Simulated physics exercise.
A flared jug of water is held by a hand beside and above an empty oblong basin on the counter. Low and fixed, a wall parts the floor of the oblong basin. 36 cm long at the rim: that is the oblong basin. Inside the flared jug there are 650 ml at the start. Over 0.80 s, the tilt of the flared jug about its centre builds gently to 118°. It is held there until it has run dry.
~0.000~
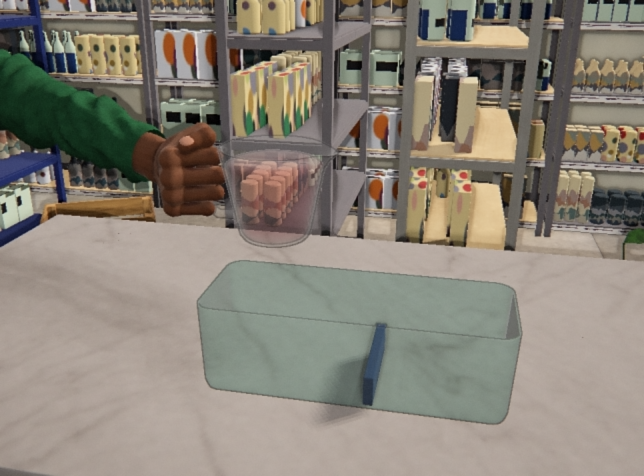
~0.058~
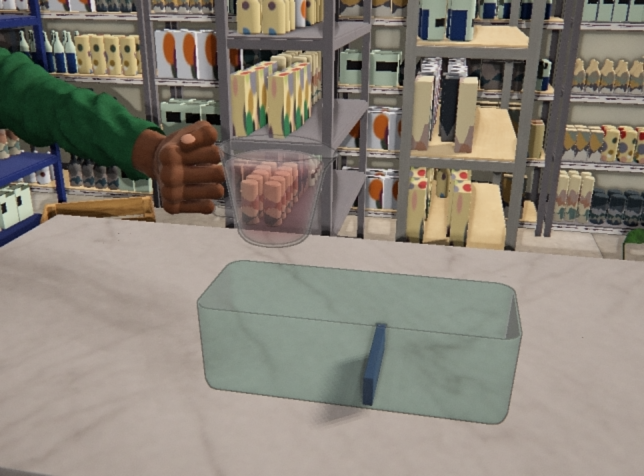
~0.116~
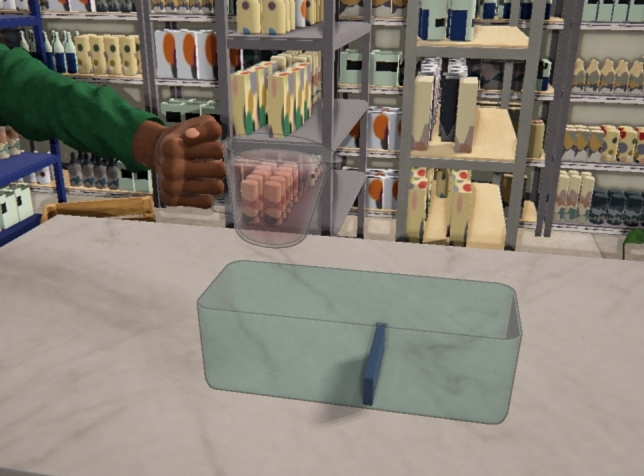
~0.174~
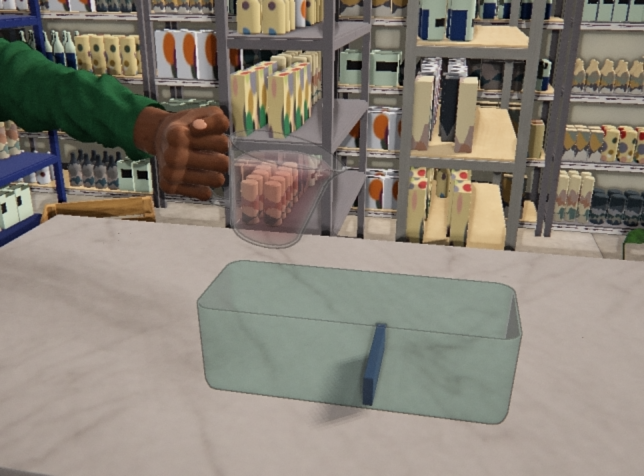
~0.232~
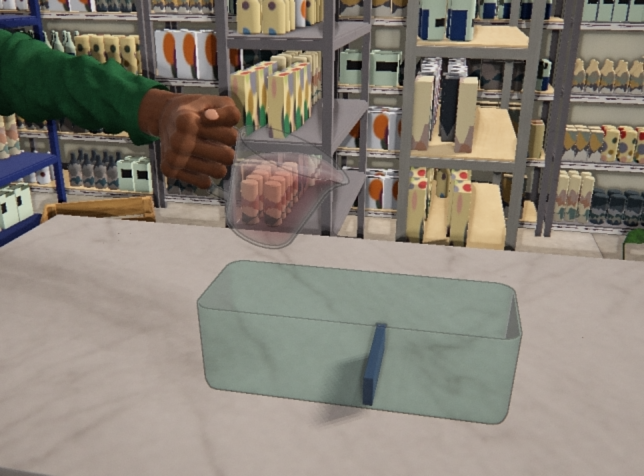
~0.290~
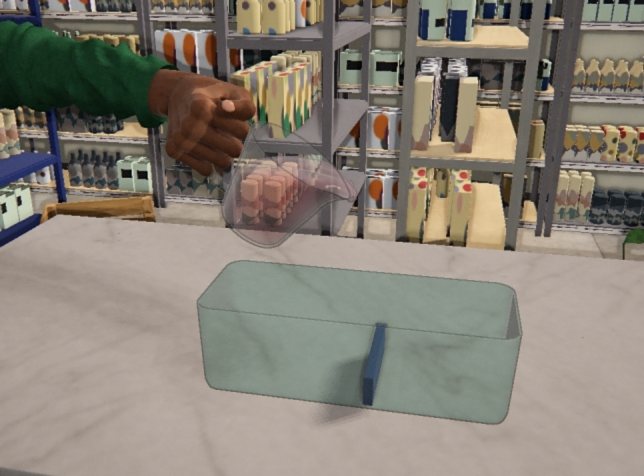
A hand in a green sleeve held a clear flared jug above an empty oblong basin with a low dividing wall, and gently tilted it to the right until the liquid reached its lip.
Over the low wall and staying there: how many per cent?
43 out of 100.
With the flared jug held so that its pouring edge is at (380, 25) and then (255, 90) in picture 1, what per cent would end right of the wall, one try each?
Near 80 in a hundred on the first go and near 15 in a hundred on the second.
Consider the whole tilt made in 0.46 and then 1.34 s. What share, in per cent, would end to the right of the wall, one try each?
Near 35 in a hundred on the first go and near 65 in a hundred on the second.
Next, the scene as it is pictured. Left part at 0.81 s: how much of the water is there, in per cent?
I'd say near 54 percent.
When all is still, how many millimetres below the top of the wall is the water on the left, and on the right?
Near 24 mm for the left and near 24 mm for the right.
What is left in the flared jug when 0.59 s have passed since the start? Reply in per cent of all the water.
Fraction remaining: Approx. 34 per cent.
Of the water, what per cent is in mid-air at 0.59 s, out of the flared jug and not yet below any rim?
It comes to roughly 22 per cent.
By 0.59 s the tilt is 100° and 33 per cent is still to pour, 12 is left of the wall and 33 right of it.
By 0.81 s the tilt is 118° and 1 per cent is still to pour, 54 is left of the wall and 42 right of it.
By 1.05 s the tilt is 118° and 0 per cent is still to pour, 55 is left of the wall and 43 right of it.
By 1.30 s the tilt is 118° and 0 per cent is still to pour, 55 is left of the wall and 43 right of it.
At rest 55 per cent lies left of the wall, 43 right of it and 1 outside.
